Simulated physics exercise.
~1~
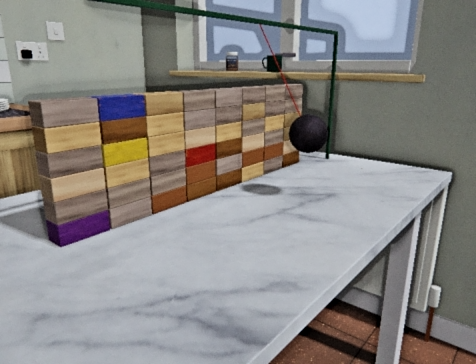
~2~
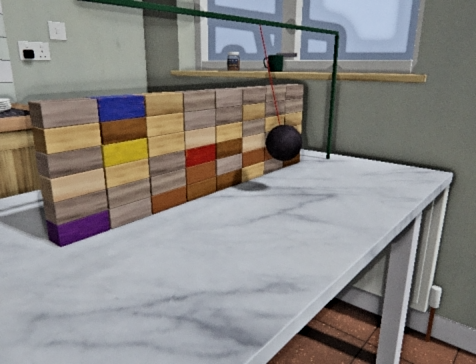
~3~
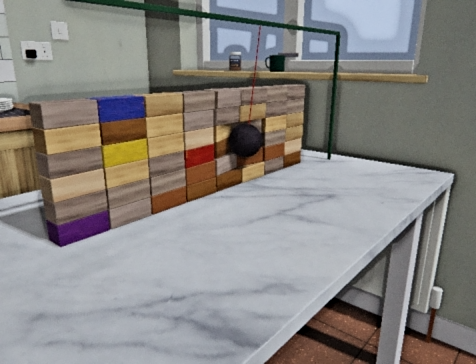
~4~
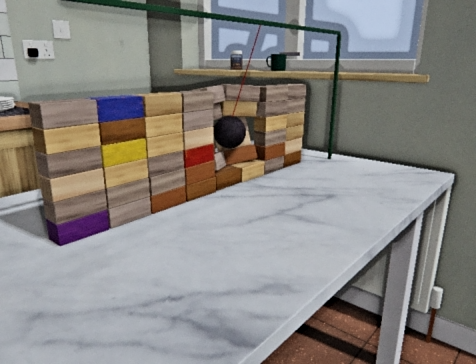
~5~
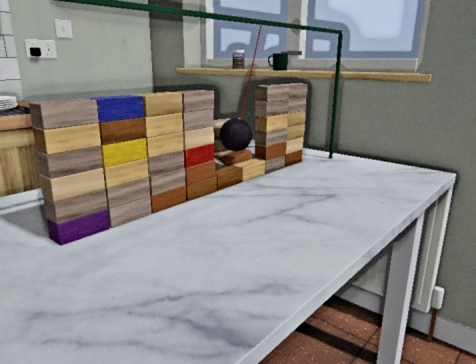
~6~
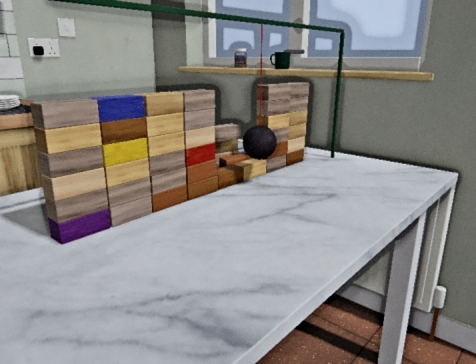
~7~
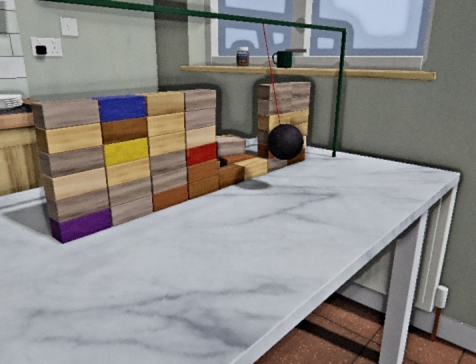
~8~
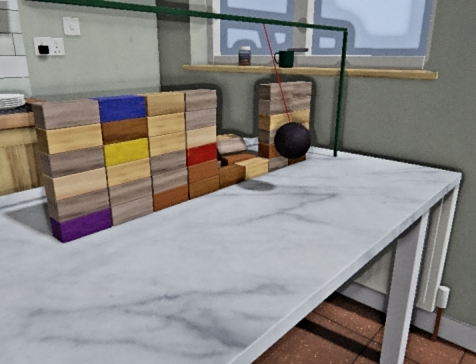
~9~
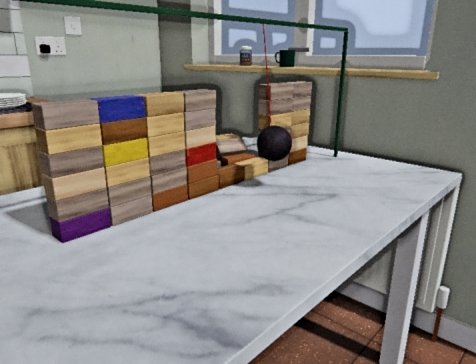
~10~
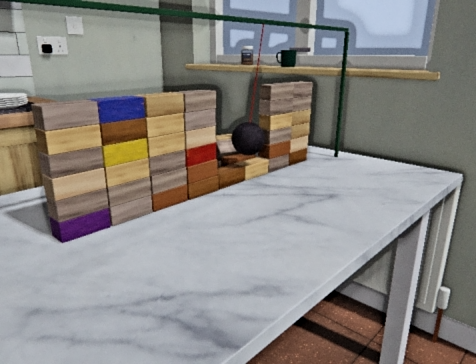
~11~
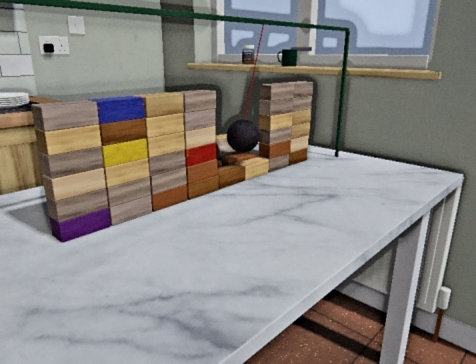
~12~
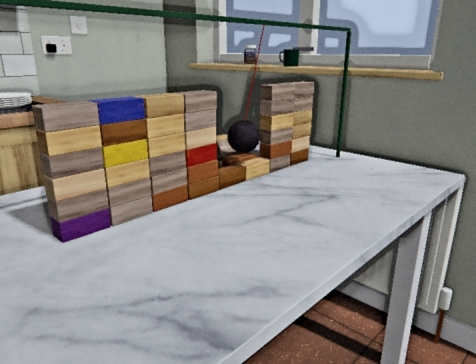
A wall of wooden blocks stood on a marble-topped table as a dark ball on a line swung left into it, knocking out a section toward the right, then swung back and forth through the gap while the coloured blocks stayed up.
